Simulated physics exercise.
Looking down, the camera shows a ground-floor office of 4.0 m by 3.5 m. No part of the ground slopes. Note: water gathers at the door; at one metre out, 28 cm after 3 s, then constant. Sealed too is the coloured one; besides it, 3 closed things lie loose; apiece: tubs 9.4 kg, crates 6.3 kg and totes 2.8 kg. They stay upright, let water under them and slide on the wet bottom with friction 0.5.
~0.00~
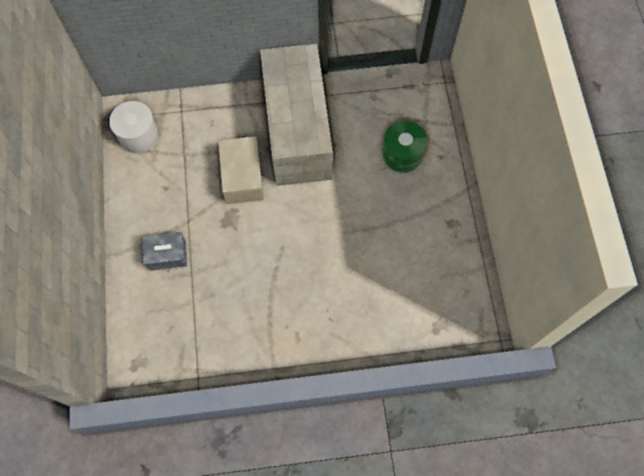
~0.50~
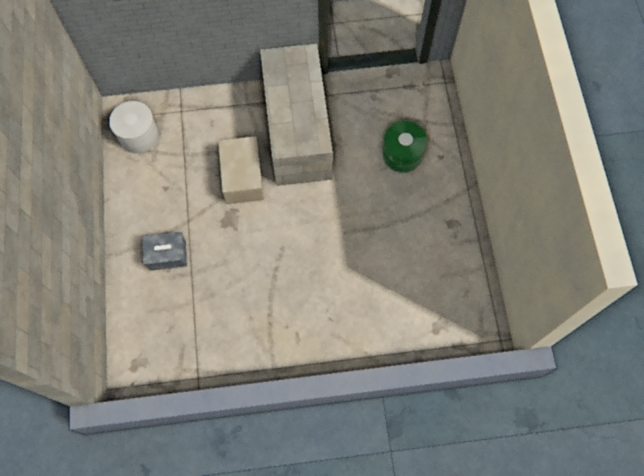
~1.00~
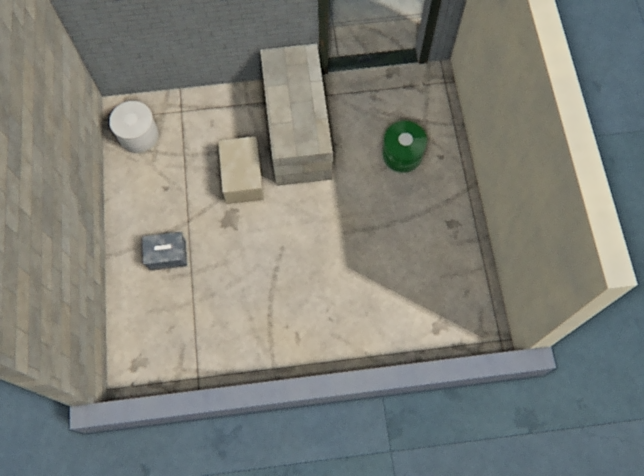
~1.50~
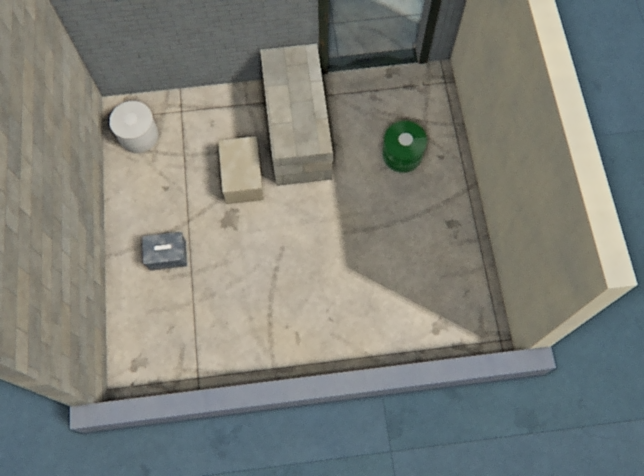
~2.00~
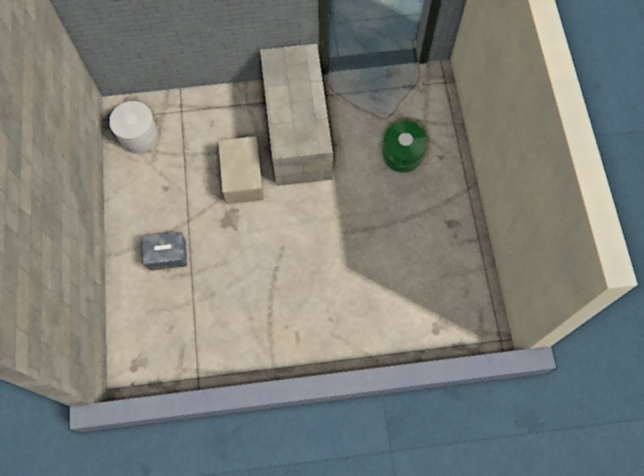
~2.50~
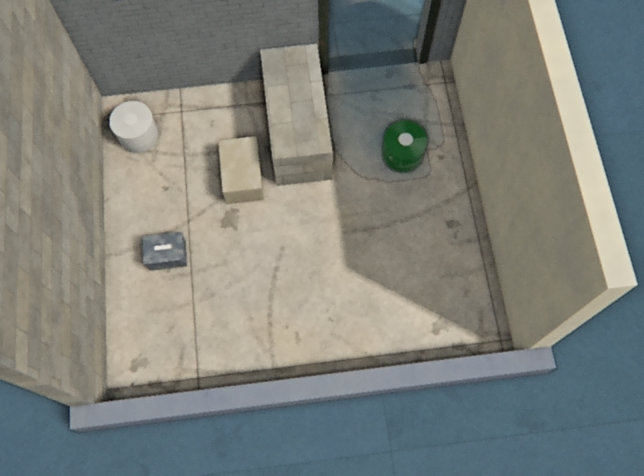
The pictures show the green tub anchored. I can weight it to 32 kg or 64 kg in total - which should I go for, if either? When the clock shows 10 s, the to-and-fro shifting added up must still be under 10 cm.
Make it 64 kg.
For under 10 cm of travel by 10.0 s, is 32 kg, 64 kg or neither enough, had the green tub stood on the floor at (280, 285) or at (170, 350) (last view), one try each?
In order: Even the lighter mass works; only the heavier one succeeds.
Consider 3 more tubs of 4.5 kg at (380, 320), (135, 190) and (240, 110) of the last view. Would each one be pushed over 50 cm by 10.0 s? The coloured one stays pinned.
Result, in turn - exceeds it; exceeds it; falls shy.
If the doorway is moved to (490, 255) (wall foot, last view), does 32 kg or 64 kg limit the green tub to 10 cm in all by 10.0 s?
With that change, the small one suffices.
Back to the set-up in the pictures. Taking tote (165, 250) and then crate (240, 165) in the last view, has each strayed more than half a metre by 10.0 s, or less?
Respectively: Threshold exceeded and threshold not reached.
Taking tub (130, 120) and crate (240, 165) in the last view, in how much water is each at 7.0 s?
Some 0 cm at the first, some 0 cm at the second.
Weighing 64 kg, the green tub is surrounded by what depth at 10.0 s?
Around 14 cm.
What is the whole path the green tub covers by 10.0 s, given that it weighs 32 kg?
Roughly 100 cm.
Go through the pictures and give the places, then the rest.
The green tub at (406, 140), on the bottom; 0.0 m2 under water; 0 of 4 have shifted, in the first picture.
The green tub at (406, 140), on the bottom; 0.0 m2 under water; 0 of 4 have shifted, in the second picture.
The green tub at (406, 140) rests on the ground; water covers 0.0 m2; 0 of 4 have shifted, in the third picture.
The green tub at (406, 140) rests on the ground; water covers 0.0 m2; 0 of 4 have shifted, in the fourth picture.
The green tub at (406, 140), on the bottom; water covers 0.4 m2; 0 of 4 have shifted, in the fifth picture.
The green tub at (406, 140) rests on the ground; water covers 1.2 m2; 0 of 4 have shifted, in the sixth picture.
After 3.5 s the green tub would be 0 cm from its start with 32 kg and 0 cm from its start with 64 kg; 8 cm of water round it then.
After 4.5 s the green tub would be 12 cm from its start with 32 kg and 0 cm from its start with 64 kg; 9 cm of water round it then.
After 7.0 s the green tub would be 48 cm from its start with 32 kg and 0 cm from its start with 64 kg; 11 cm of water round it then.
After 10.0 s the green tub would be 93 cm from its start with 32 kg and 0 cm from its start with 64 kg; 14 cm of water round it then.
